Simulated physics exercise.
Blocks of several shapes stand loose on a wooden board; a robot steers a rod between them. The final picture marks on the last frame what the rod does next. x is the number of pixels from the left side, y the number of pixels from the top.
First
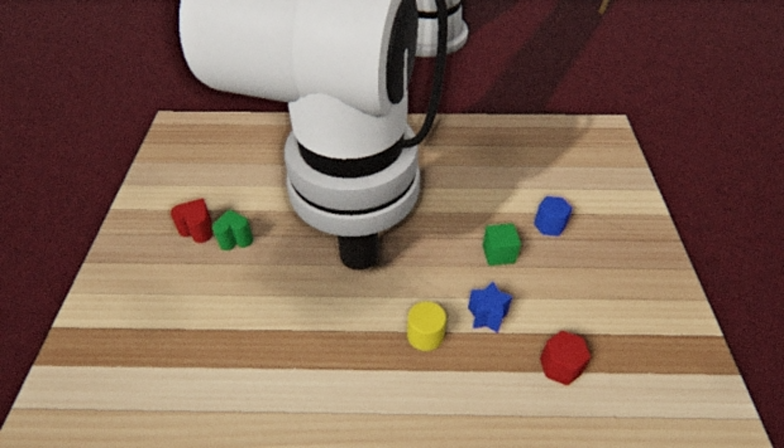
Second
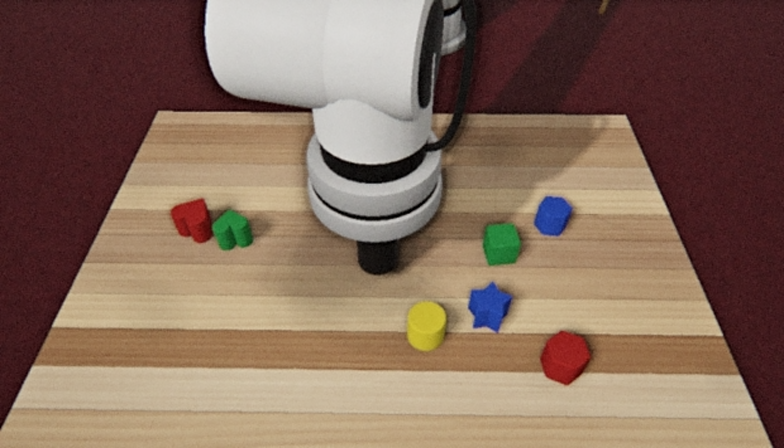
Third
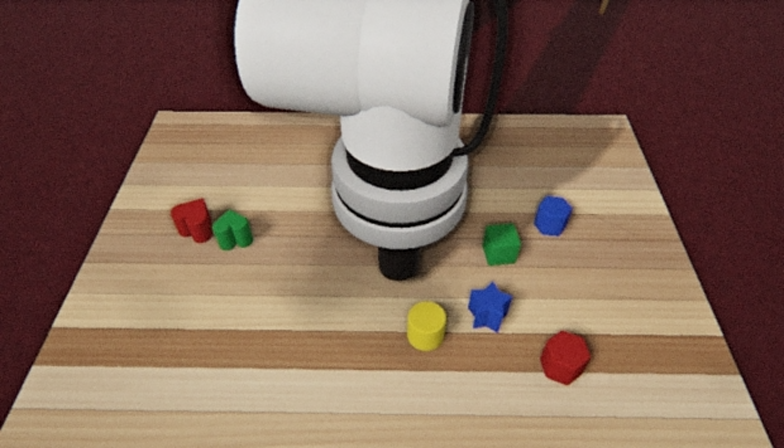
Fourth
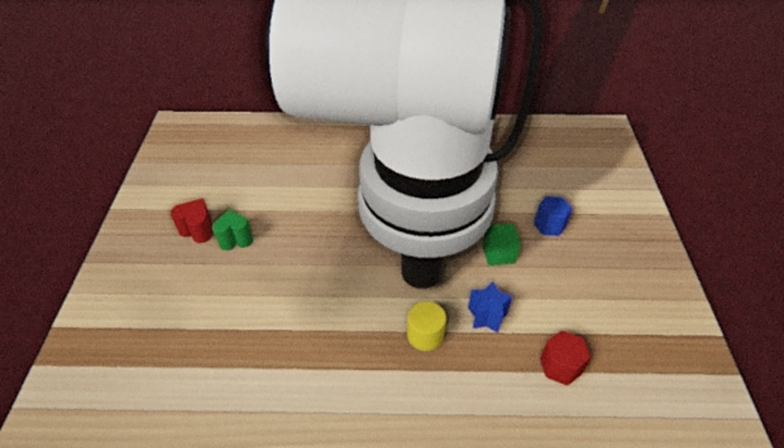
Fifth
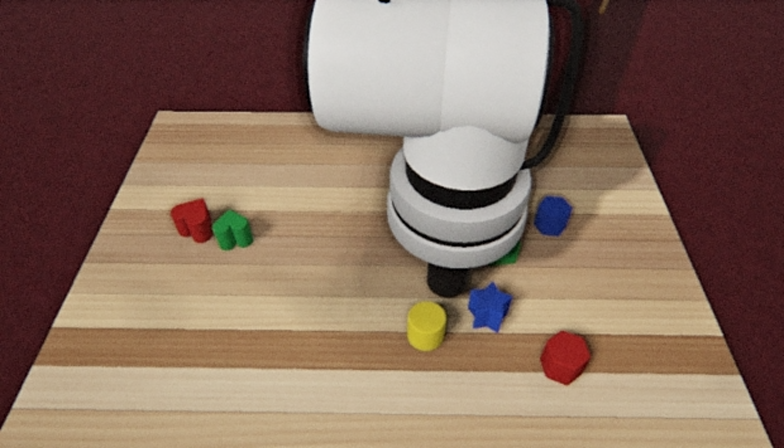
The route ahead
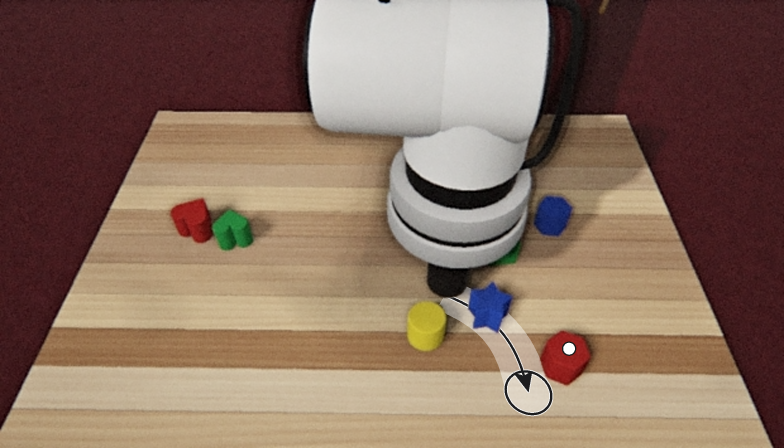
On a wooden board, a white robot arm moves its black rod rightward and slightly nearer among colourful blocks that stay still.
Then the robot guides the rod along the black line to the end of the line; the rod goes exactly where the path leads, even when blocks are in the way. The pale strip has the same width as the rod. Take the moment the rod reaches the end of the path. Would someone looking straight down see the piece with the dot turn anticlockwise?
My answer is no.
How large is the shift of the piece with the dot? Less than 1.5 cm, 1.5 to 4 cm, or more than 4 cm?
I'd go with 1.5 to 4 cm for this block.
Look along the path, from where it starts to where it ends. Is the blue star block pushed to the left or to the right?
It's set to shift left.
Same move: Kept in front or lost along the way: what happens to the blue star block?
It ends up beside or behind the rod.
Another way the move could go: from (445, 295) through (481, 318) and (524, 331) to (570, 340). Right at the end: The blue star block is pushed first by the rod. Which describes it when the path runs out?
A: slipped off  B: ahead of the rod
The answer is B.
The line goes from (445, 295) via (484, 316) and (513, 349), ending at (528, 392); the dot is on the red hexagonal block.
On the path given first. One third of the way, rod at (487, 303); blue star block at (529, 316).
Two thirds of the way, rod at (517, 337); blue star block at (557, 332), turned 65° anticlockwise; red hexagonal block at (590, 356), turned 30° clockwise.
At the end, rod at (533, 381); yellow cylinder unmoved; blue star block at (560, 338), turned 95° anticlockwise; red hexagonal block at (601, 359), turned 30° clockwise.
